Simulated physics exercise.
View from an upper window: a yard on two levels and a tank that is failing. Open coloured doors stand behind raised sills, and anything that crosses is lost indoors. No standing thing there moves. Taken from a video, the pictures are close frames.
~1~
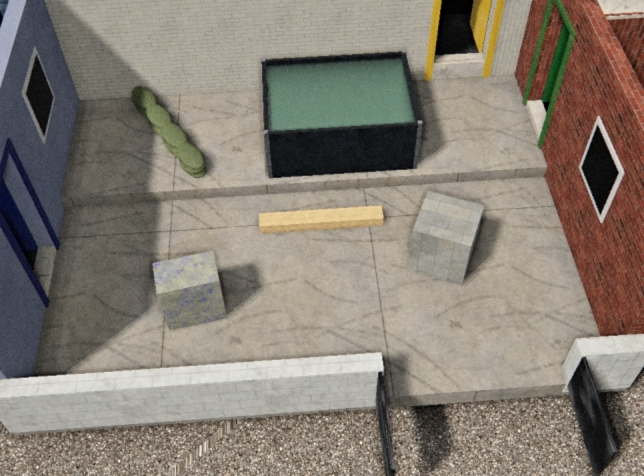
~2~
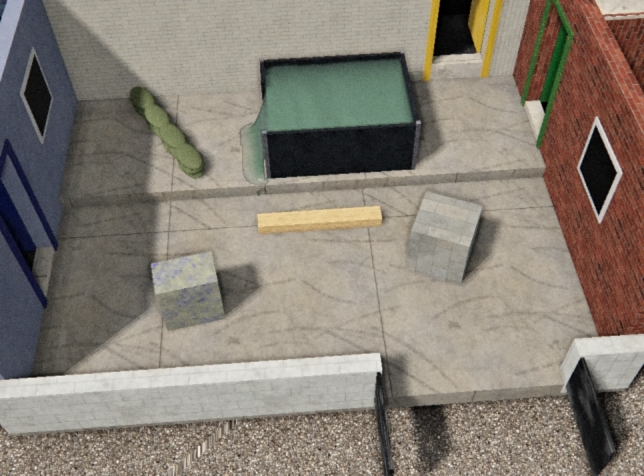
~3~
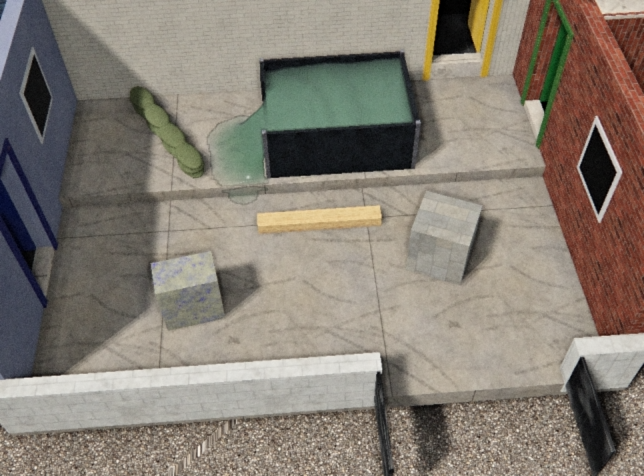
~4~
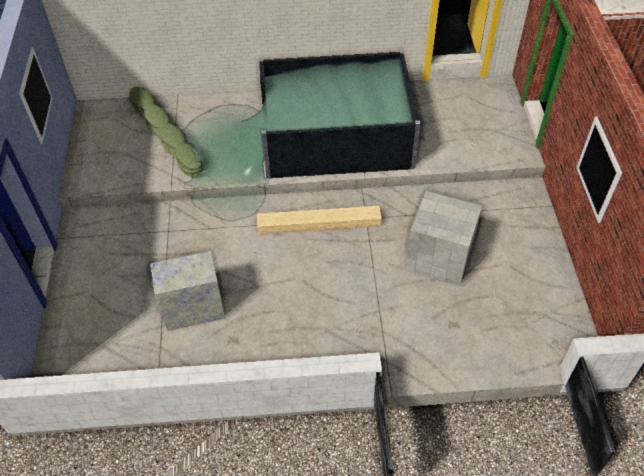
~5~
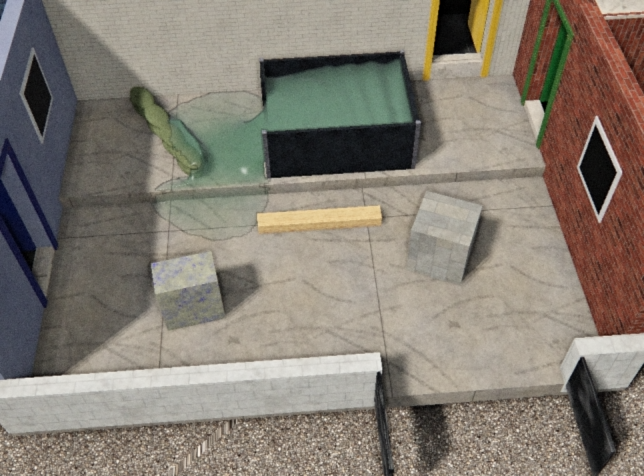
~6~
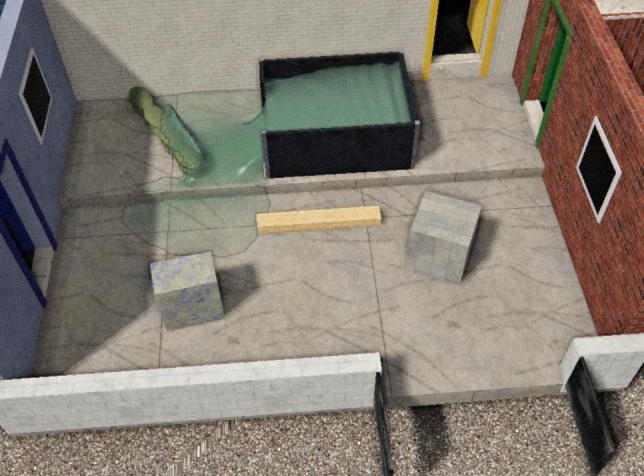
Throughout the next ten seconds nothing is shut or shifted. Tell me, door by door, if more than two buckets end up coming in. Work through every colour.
At the yellow door, no, two at most. At the blue door, yes, more than two. At the green door, no, two at most.
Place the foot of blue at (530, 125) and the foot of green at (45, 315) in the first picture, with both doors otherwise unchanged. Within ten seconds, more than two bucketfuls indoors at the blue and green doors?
Briefly, the blue door never reaches it and the green door crosses the line.
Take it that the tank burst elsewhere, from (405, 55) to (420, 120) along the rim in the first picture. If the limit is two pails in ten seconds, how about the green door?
Well, I'd say the green door gets more.
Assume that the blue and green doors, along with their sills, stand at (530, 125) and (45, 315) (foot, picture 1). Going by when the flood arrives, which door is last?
Answer: The blue one.
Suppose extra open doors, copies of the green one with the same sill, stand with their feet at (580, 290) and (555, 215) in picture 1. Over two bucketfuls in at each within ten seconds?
Lab note - first stays short of the line, second stays short of the line.
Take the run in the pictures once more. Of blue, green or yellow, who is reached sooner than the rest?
The blue one.
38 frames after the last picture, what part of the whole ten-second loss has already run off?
I'd estimate close to 25 per cent.
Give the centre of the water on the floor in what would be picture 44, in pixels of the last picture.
The water's middle lies around (266, 209).
A moment on, water covers 30 % of the floor; the yellow door not reached, the blue door wet at the sill, nothing in, the green door not reached.
Next, water covers 40 % of the floor; the yellow door not reached, the blue door over two buckets in, the green door not reached.
Then, water covers 50 % of the floor; the yellow door wet at the sill, nothing in, the blue door over two buckets in, the green door not reached.
Later, water covers 85 % of the floor; the yellow door wet at the sill, nothing in, the blue door over two buckets in, the green door wet at the sill, nothing in.
In the end, water covers 95 % of the floor; the yellow door wet at the sill, nothing in, the blue door far over two buckets in, the green door under two buckets in.
